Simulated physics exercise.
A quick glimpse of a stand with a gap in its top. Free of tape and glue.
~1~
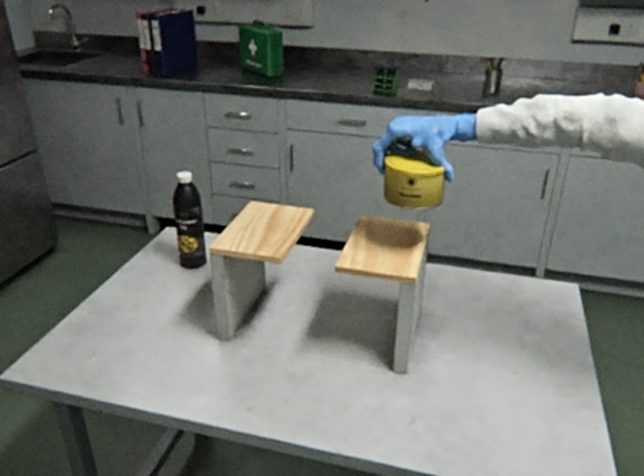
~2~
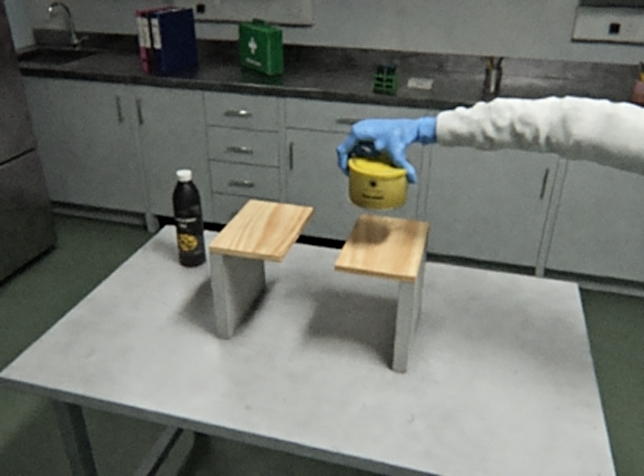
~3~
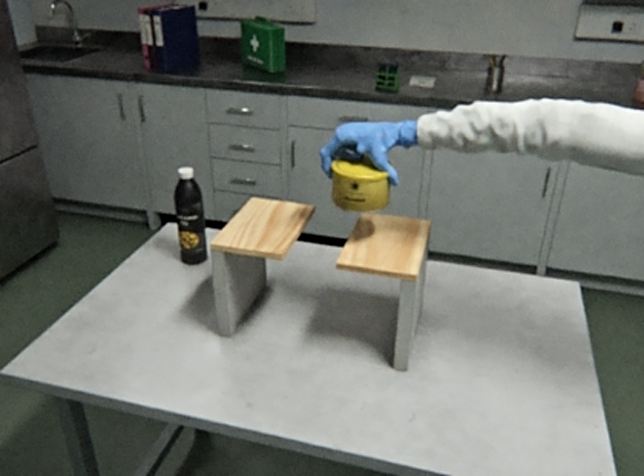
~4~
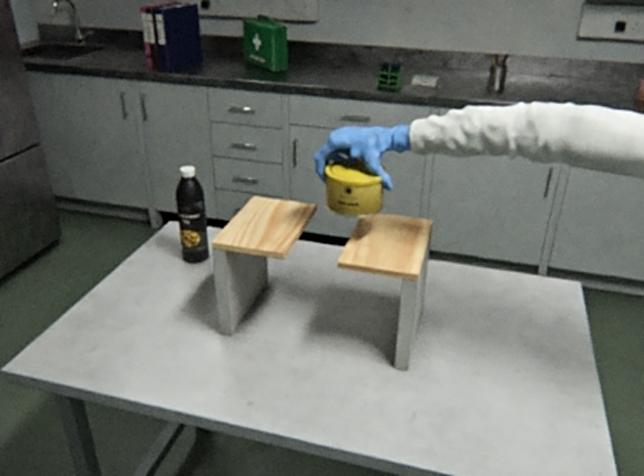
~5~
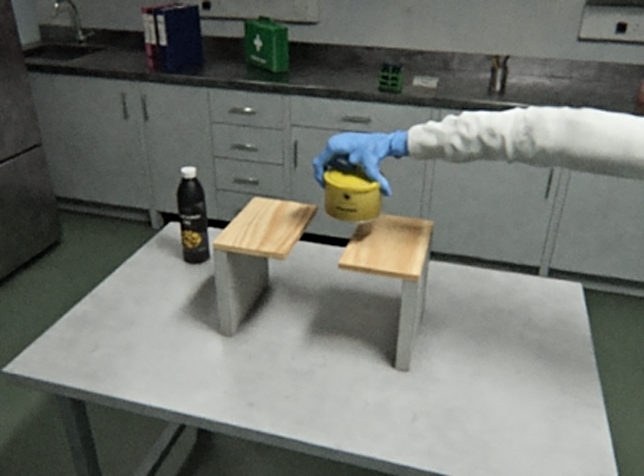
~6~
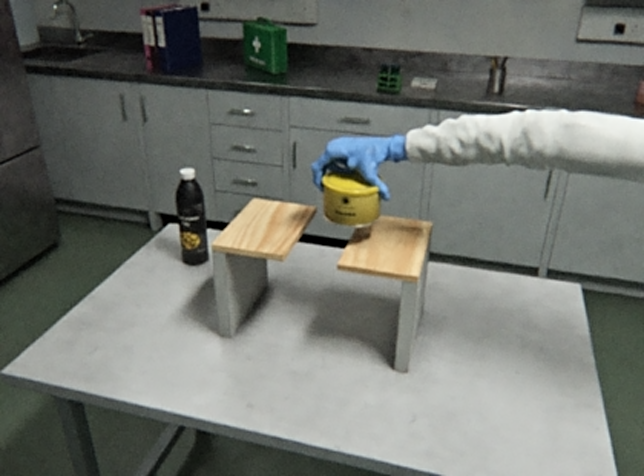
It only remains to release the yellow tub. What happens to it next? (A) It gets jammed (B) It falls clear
It falls clear.
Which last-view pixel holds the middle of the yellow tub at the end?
End point in the final view: About (283, 294).
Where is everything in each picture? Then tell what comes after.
The first frame shows on its way; yellow tub (415, 180); black bottle (189, 220).
The second frame shows on its way; yellow tub (378, 181); black bottle (189, 219).
The third frame shows on its way; yellow tub (361, 184); black bottle (190, 216).
The fourth frame shows on its way; yellow tub (355, 188); black bottle (192, 215).
The fifth frame shows on its way; yellow tub (353, 193); black bottle (193, 215).
The sixth frame shows held still over the gap; yellow tub (352, 198); black bottle (192, 217).
Then, 0.60 s past the last view, yellow tub rocked 72° from its first pose near (323, 253).
Then, 0.70 s past the last view, yellow tub on its side near (308, 295).
Finally, down or leaning hard on the stand or table, yellow tub; black bottle still in place. Final places as the last picture's camera would see them, yellow tub near (283, 294). The tub reaches the table.
